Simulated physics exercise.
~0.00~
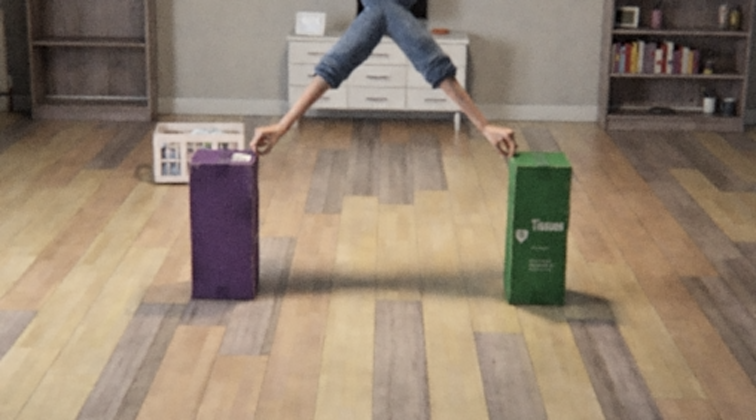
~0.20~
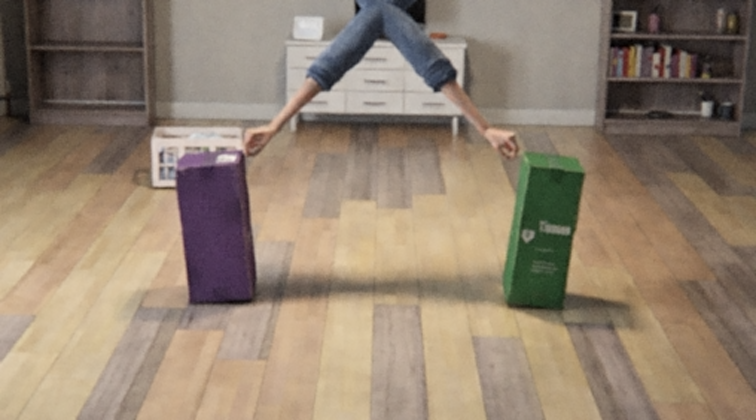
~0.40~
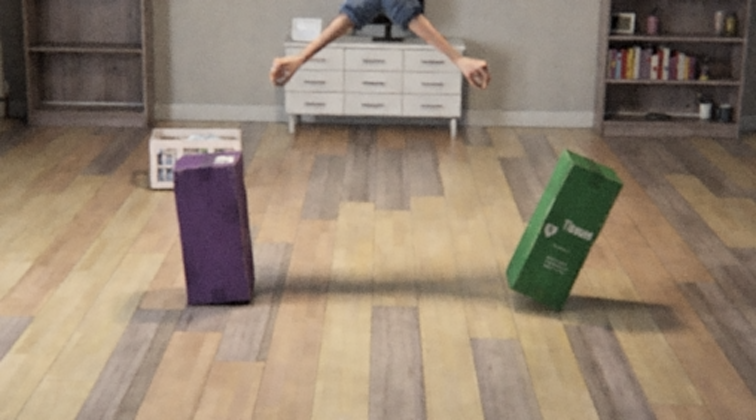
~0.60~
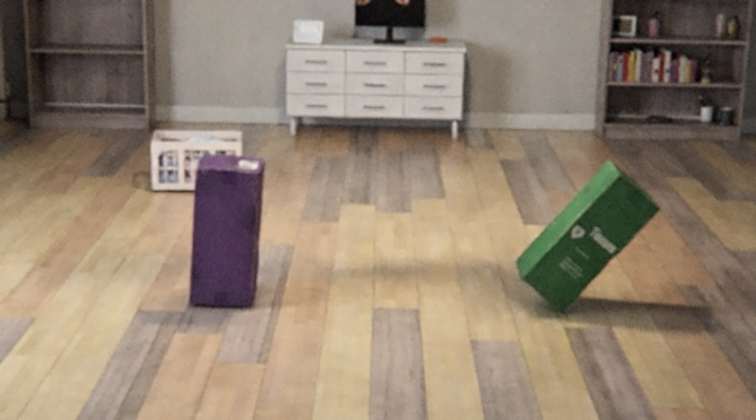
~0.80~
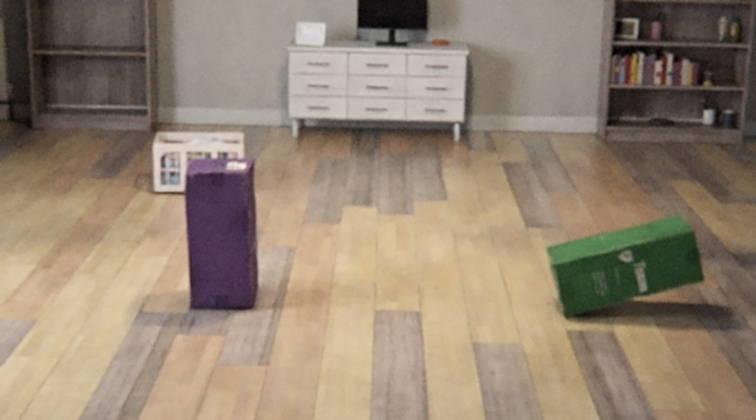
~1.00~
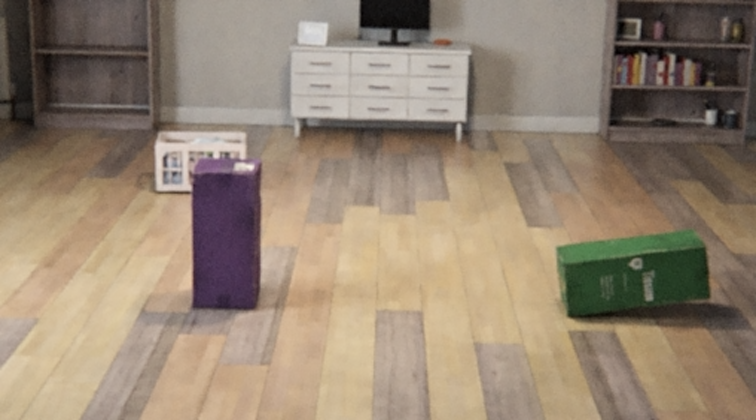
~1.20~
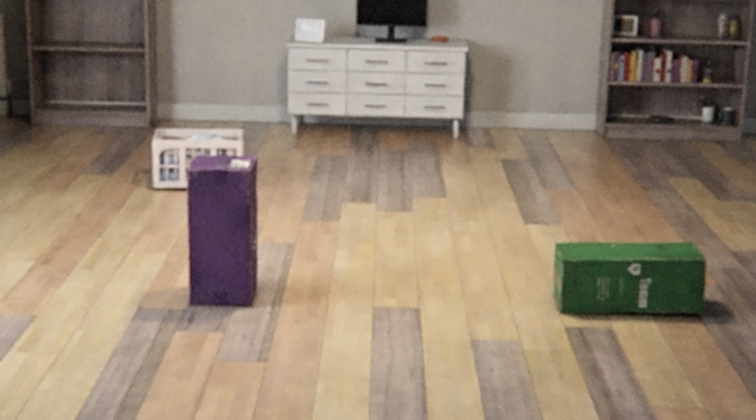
Two hands pushed the tops of a tall purple box and a tall green box outward, then pulled away; the purple one tilted slightly and settled upright, while the green one tipped over to the right and ended up lying on its side.
